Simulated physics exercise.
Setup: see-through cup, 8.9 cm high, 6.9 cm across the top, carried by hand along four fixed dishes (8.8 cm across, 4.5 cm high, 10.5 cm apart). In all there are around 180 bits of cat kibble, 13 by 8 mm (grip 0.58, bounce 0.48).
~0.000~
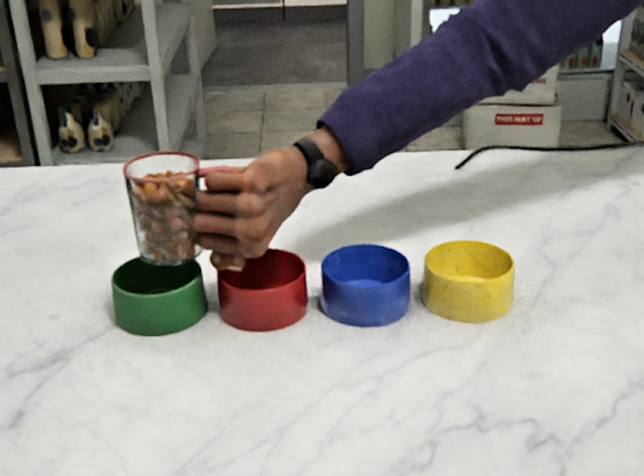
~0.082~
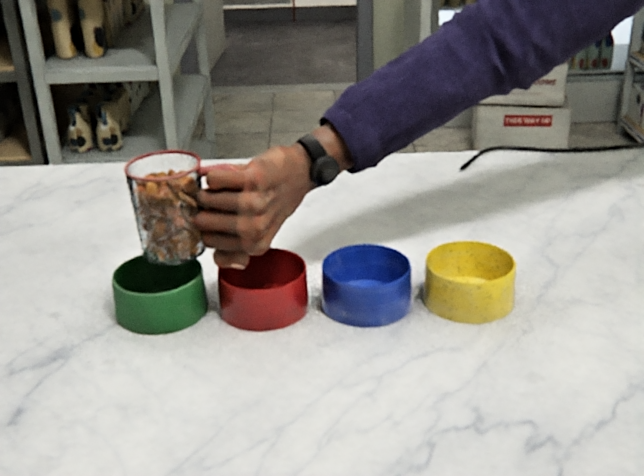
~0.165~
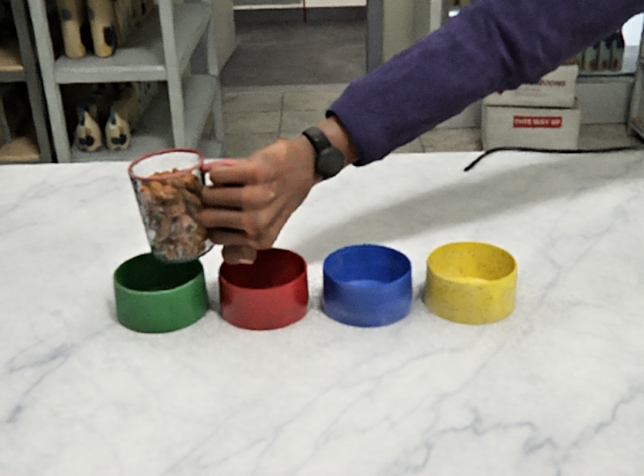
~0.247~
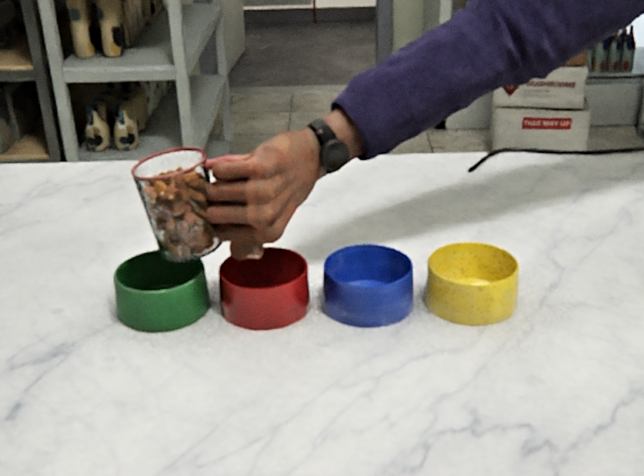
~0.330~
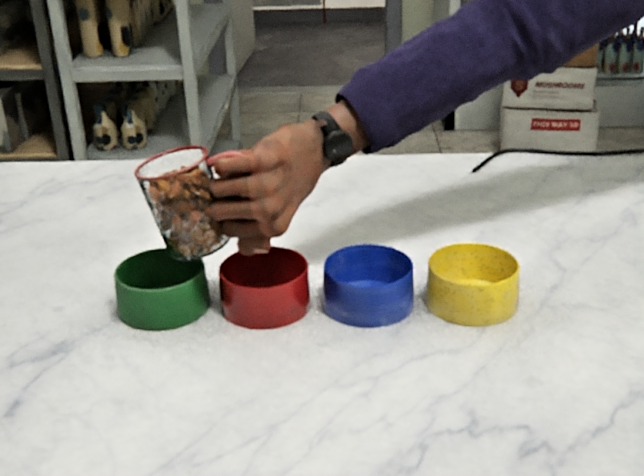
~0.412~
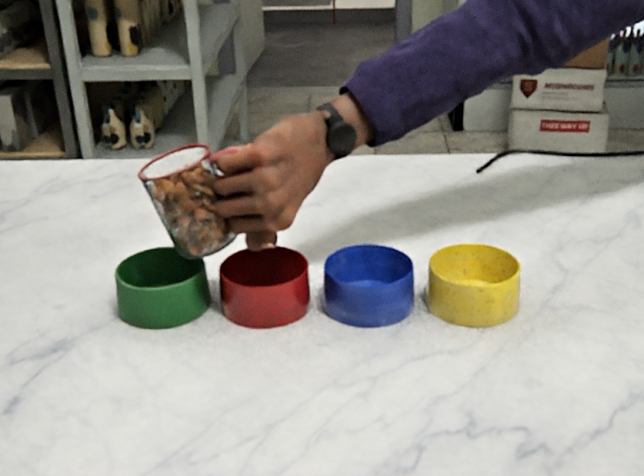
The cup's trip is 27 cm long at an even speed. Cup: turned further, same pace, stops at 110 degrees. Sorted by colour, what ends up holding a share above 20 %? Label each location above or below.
Labels - red: Above, blue: Below, green: Below, yellow: Below, counter: Below.
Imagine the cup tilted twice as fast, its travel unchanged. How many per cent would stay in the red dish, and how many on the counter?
In that case I'd put red at 40 and the counter at 30.
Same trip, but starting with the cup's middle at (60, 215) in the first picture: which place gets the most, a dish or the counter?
Most of it lands at green.
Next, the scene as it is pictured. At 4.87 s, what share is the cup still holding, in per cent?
Close to 10 per cent of the load, I'd guess.
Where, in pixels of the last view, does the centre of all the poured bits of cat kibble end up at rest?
(278, 290) or so.
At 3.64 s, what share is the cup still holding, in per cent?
It comes to about 15 percent.
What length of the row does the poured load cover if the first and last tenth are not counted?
Length: Approx. 10 cm.
After 2.35 s, tilt 105 degrees; cup holds 85 %, red 15 %.
Then, at 3.64 s, tilt 110 degrees; cup holds 15 %, red 70 %, blue 5 %.
After 4.87 s, tilt 110 degrees; cup holds 10 %, red 70 %, blue 10 %.
In the end, at 5.2 s, red 70 %, blue 10 %, green 0 %, yellow 0 %, counter 15 %, cup 5 %.
